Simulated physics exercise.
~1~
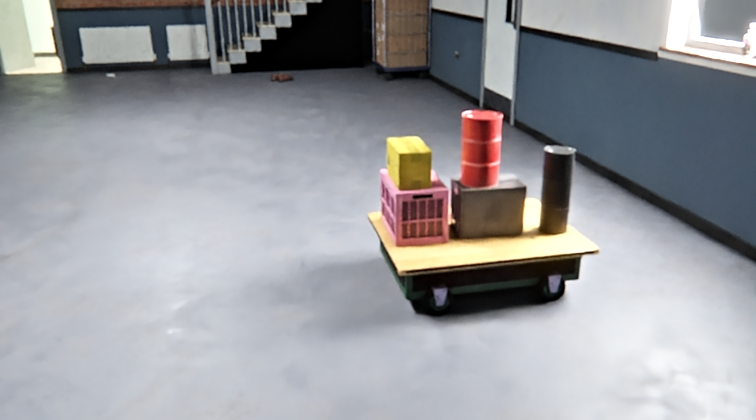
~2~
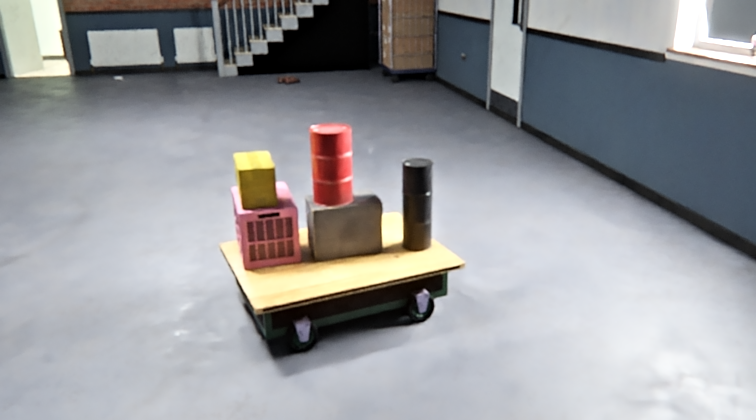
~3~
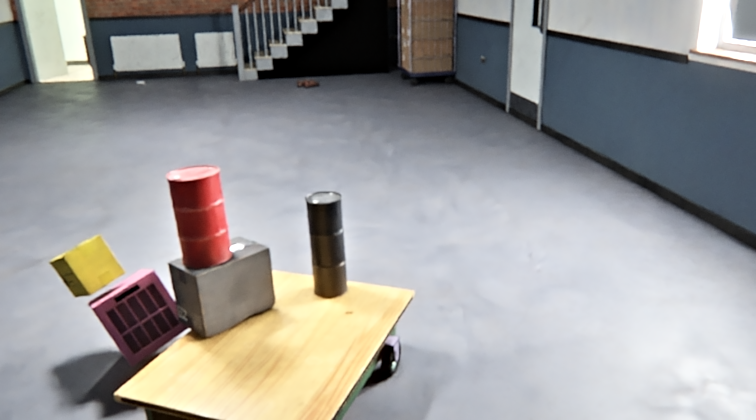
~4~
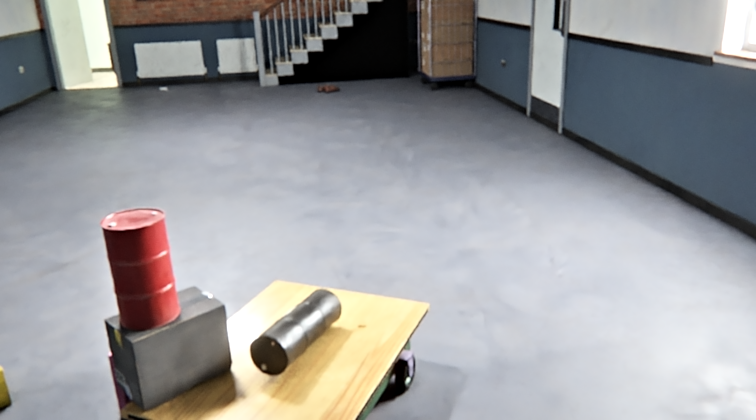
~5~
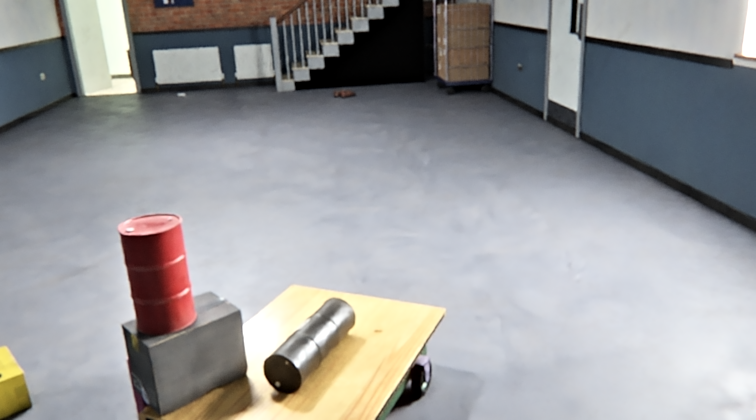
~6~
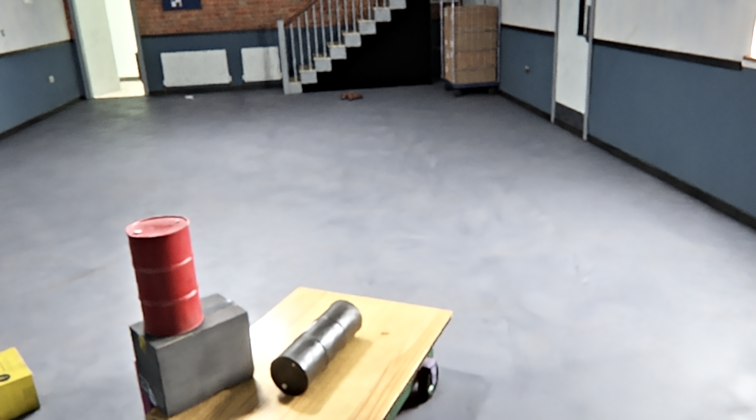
Large hall with a cart turning and stopping, yellow box and pink crate tumbling off, black canister toppling but staying aboard.
